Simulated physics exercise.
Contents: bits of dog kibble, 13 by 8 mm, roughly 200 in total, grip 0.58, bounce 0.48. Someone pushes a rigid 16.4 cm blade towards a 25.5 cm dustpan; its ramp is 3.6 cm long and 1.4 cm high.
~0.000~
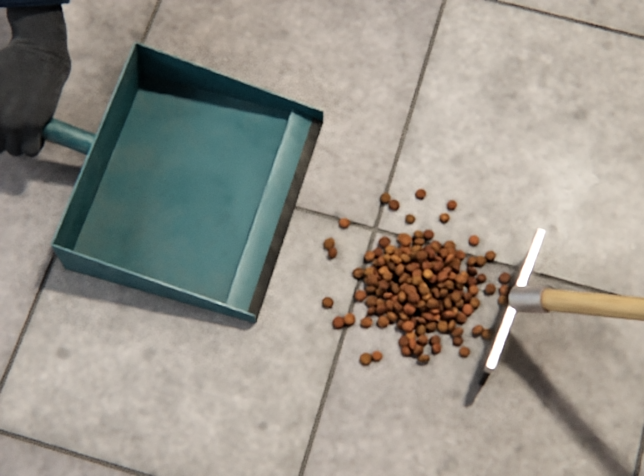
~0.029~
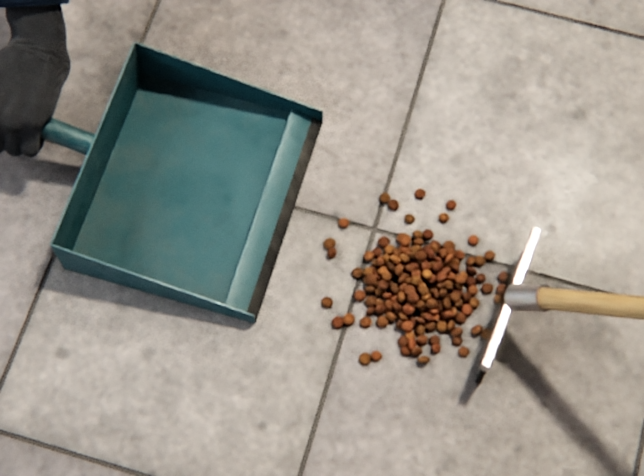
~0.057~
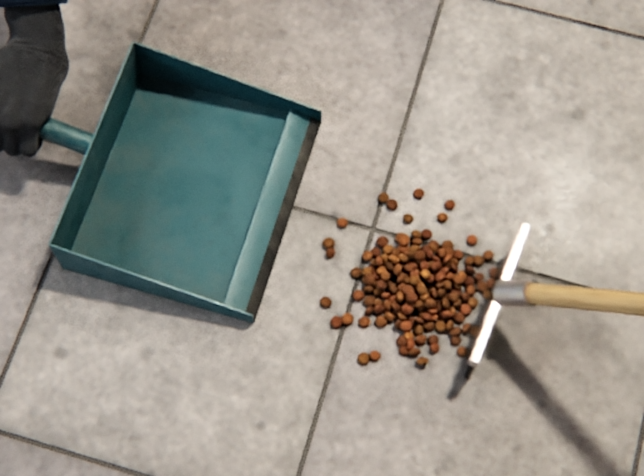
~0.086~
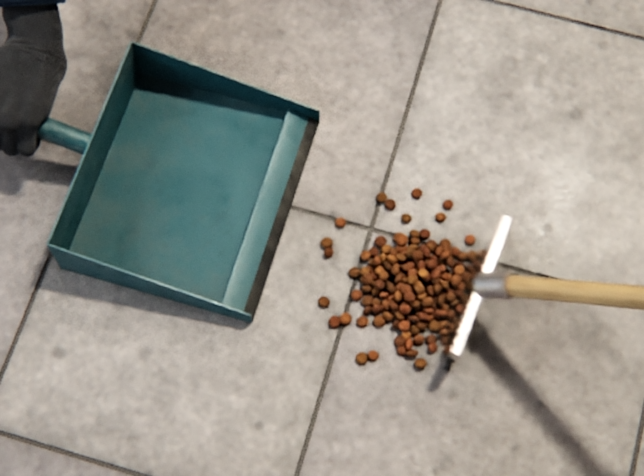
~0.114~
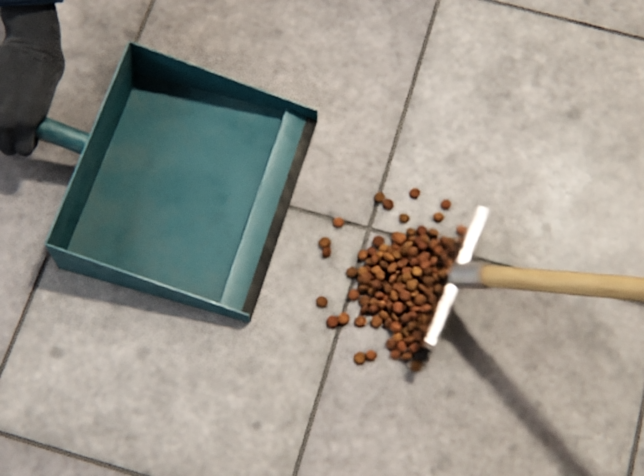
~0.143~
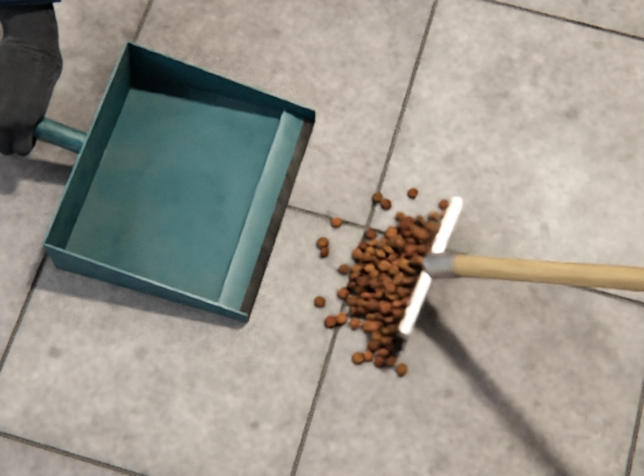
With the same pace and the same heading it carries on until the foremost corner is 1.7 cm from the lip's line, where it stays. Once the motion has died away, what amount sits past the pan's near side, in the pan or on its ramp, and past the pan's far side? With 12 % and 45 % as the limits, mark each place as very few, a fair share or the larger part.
My call: Past the pan's near side: Very few; in the pan or on its ramp: The larger part; past the pan's far side: Very few.
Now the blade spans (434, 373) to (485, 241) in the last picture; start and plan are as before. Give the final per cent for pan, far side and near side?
You'd see pan at 10, far at 0 and near at 20.
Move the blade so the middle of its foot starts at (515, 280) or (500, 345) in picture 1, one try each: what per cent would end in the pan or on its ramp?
About 40 and 40 per cent.
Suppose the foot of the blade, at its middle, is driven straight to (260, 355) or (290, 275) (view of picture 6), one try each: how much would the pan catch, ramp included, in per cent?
Some 10 and 40 per cent.
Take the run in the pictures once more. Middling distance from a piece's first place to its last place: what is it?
18 cm or so.
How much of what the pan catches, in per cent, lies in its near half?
Something like 60 in a hundred.
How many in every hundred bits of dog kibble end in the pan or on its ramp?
About 50 per cent.
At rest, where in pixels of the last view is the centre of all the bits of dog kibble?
Centre at rest: Approx. (274, 225) px.
After 0.24 s, middle of the blade 8 cm from the lip; 0 % over the lip, far side 0 %, near side 5 %.
After 0.30 s, middle of the blade 4 cm from the lip; 15 % over the lip, far side 0 %, near side 5 %.
Then, at 0.50 s, middle of the blade 3 cm from the lip; 55 % over the lip, far side 0 %, near side 5 %.
In the end, at 1.1 s, near side 5 %, pan 50 %, far side 0 %, in front of the lip or behind the blade 40 %.
